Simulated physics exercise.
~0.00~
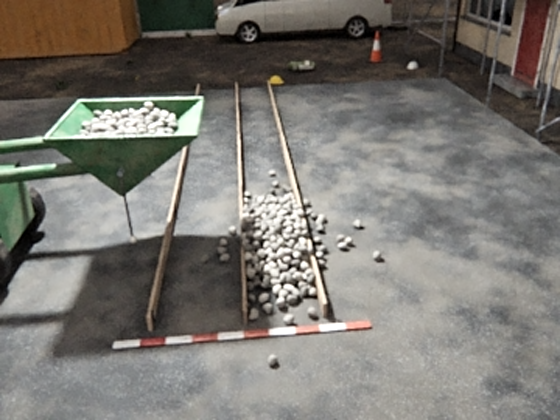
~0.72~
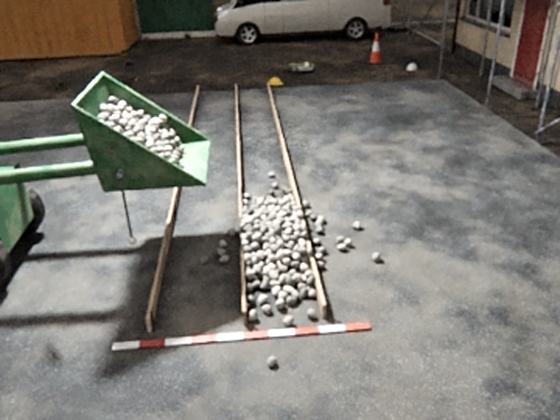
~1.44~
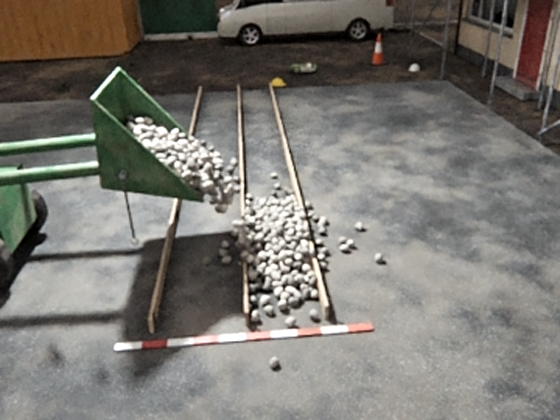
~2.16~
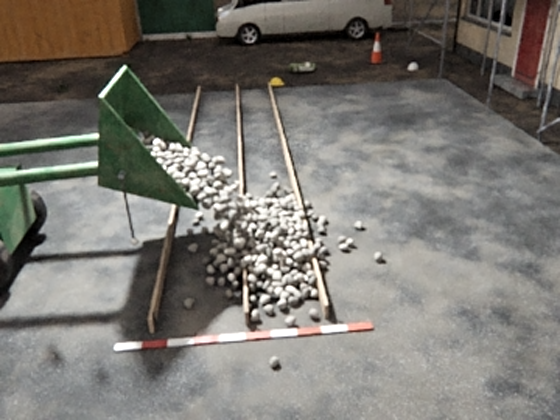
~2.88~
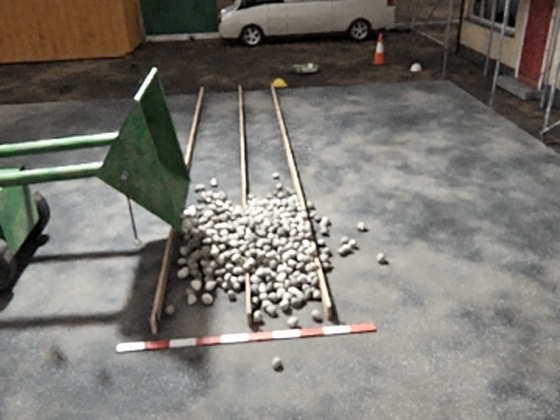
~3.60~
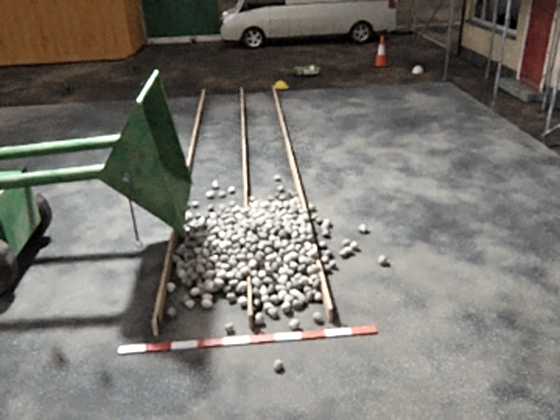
A green loader bucket full of pale round stones juts in from the left over a grey yard, seen from above at night or in dim light. Three long boards lie on the ground beside it, with a heap of similar stones mostly between the middle and right ones, behind a red-and-white staff. A silver car and an orange cone stand at the back. The bucket tips forward to the right, and its stones slide out in a stream. They spread between the left and middle boards and onto the old heap. The emptied bucket stays steeply tilted above one broad, still pile.
